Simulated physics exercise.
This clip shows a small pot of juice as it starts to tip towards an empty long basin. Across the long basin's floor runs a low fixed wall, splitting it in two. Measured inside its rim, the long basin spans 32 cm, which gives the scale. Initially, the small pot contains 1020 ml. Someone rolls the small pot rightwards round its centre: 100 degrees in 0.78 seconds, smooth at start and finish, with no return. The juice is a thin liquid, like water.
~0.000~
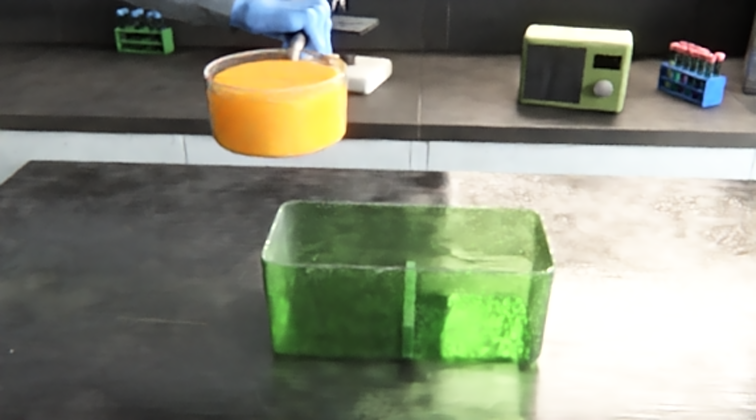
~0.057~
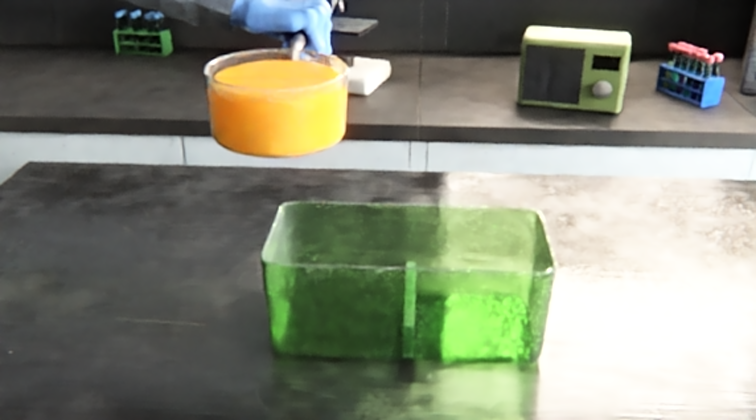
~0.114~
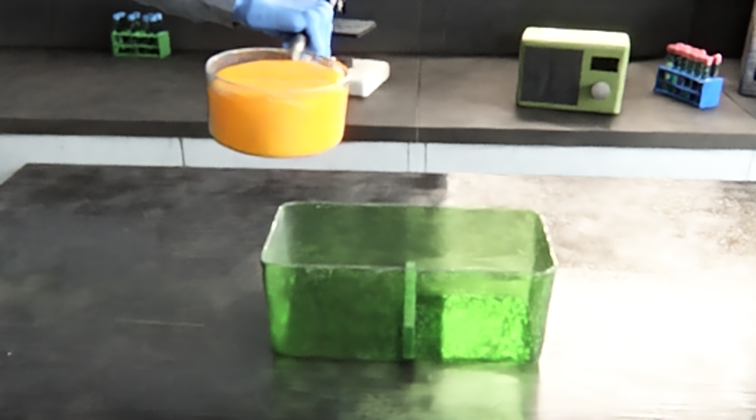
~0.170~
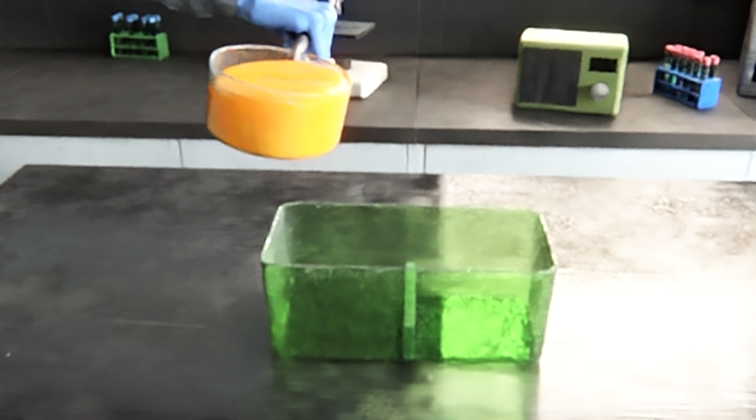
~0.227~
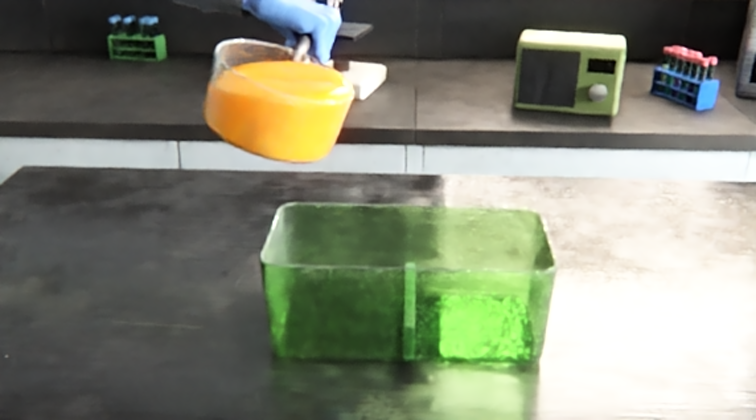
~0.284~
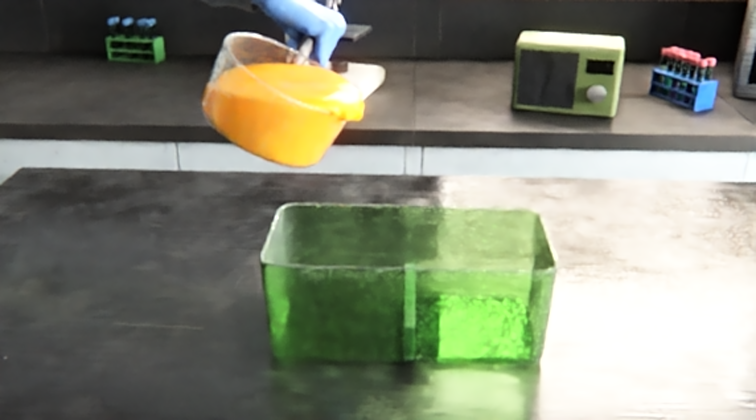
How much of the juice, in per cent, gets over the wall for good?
48 %.
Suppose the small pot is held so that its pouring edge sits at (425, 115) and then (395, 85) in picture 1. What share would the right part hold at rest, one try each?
Result: 90 per cent, then 85 per cent.
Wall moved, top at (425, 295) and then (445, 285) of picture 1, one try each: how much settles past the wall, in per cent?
I'd put it at about 25 per cent for the first and about 5 per cent for the second.
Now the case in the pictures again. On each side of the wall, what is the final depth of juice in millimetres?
Roughly 22 mm on the left side and 22 mm on the right side.
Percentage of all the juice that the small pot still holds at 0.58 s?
Around 32 percent.
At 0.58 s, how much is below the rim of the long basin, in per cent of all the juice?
Estimate - around 26 in a hundred parts.
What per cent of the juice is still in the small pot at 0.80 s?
7 per cent or so.
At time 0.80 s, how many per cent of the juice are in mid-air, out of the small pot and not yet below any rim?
It comes to some 8 percent of the total.
By 0.58 s the tilt is 85° and 32 per cent is still to pour, 6 is left of the wall and 20 right of it.
By 0.80 s the tilt is 100° and 7 per cent is still to pour, 36 is left of the wall and 49 right of it.
By 1.03 s the tilt is 100° and 1 per cent is still to pour, 47 is left of the wall and 48 right of it.
By 1.28 s the tilt is 100° and 0 per cent is still to pour, 49 is left of the wall and 48 right of it.
At rest 50 per cent lies left of the wall, 48 right of it and 2 outside.
